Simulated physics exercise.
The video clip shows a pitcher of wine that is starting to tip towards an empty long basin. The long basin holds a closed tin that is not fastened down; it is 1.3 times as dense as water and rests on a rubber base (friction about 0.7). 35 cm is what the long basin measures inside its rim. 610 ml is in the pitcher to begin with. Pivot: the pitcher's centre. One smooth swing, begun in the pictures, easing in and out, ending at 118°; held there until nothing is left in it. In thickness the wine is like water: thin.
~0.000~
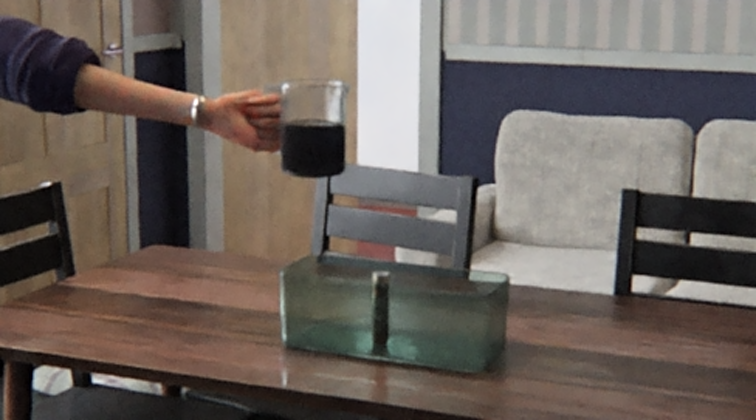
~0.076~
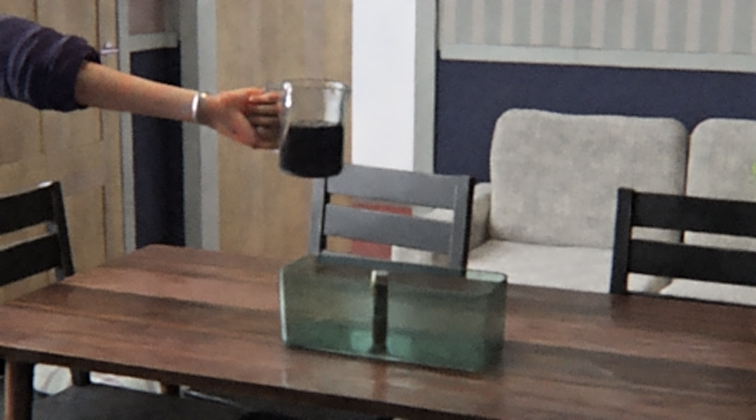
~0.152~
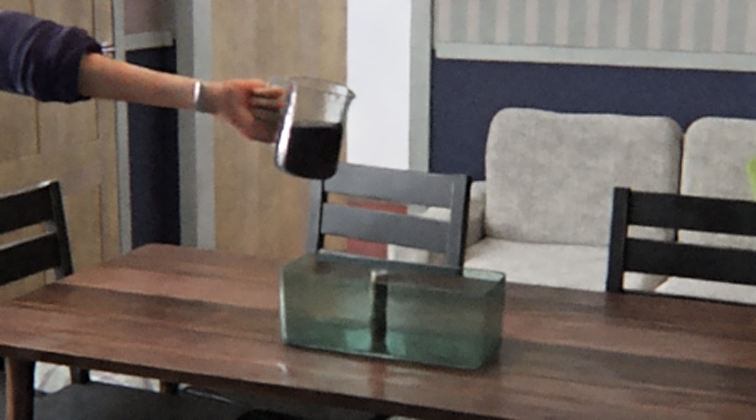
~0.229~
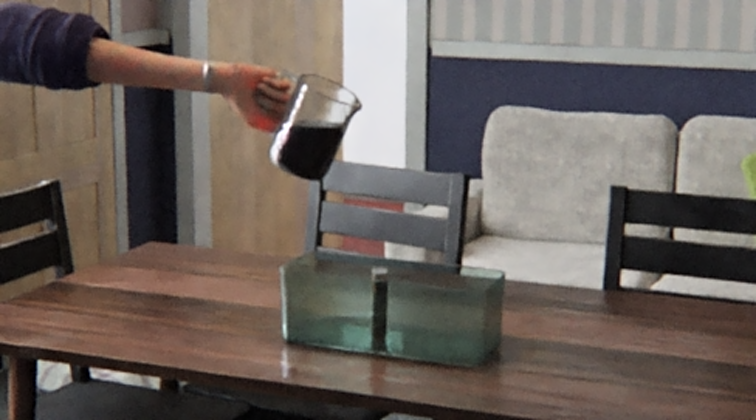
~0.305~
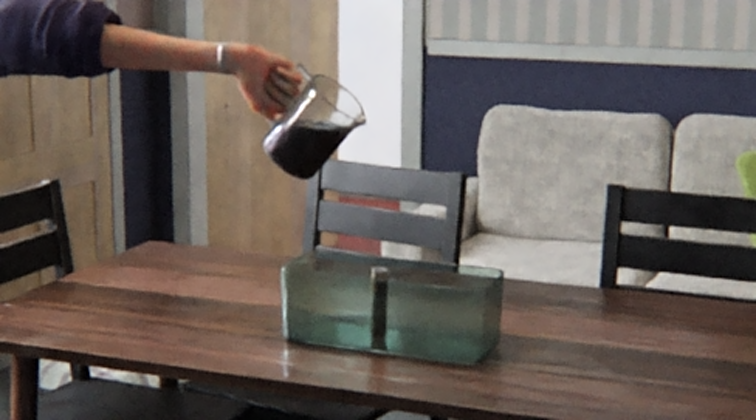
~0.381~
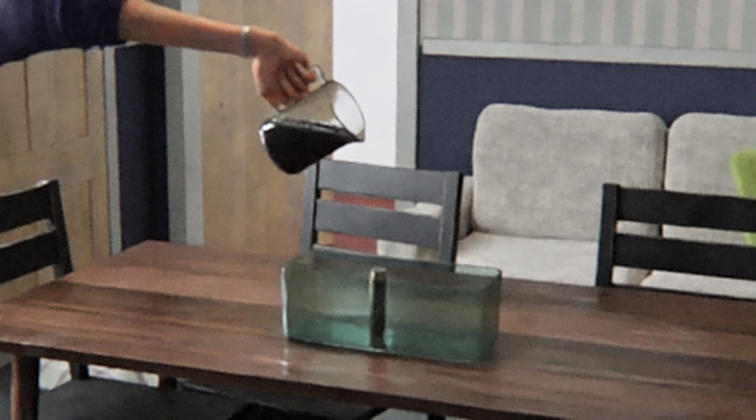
A hand tilts a glass pitcher of dark liquid rightward above a long greenish basin.
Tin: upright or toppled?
Upright.
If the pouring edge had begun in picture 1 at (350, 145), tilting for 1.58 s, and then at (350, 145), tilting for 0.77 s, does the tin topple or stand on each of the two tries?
The tin overturns the first time and overturns the second time.
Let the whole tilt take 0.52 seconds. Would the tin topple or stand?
Then the tin does not tip.
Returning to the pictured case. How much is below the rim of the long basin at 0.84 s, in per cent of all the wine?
Looks like about 68 % of the whole amount.
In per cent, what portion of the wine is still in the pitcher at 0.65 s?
At that time about 56 in a hundred parts are still held.
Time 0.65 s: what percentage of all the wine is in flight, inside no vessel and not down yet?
Around 40 in a hundred.
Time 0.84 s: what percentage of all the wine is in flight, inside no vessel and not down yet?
Roughly 22 per cent.
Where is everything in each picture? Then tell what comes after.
In the first picture, it leans 0°; its right rim is at (349, 86); the wine meets the walls at (287, 122) and (343, 126); the long basin's rim runs from (294, 264) to (499, 286); the tin's top is at (381, 277).
In the second picture, it leans 3°; its right rim is at (351, 89); the wine meets the walls at (287, 123) and (342, 126).
In the third picture, it leans 11°; its right rim is at (355, 96); the wine meets the walls at (286, 124) and (342, 126).
In the fourth picture, it leans 24°; its right rim is at (362, 108); the wine meets the walls at (284, 125) and (345, 128).
In the fifth picture, it leans 40°; its right rim is at (365, 124); the wine meets the walls at (274, 129) and (348, 130).
In the sixth picture, it leans 58°; its right rim is at (364, 142); the wine meets the walls at (268, 120) and (355, 135).
By 0.65 s the tilt is 111° and 55 per cent is still to pour; the tin stands where it began.
By 0.84 s the tilt is 118° and 10 per cent is still to pour; the tin stands where it began.
By 1.05 s the tilt is 118° and 0 per cent is still to pour; the tin stands where it began.
By 1.27 s the tilt is 118° and 0 per cent is still to pour; the tin stands where it began.
At rest the tin stands where it began.
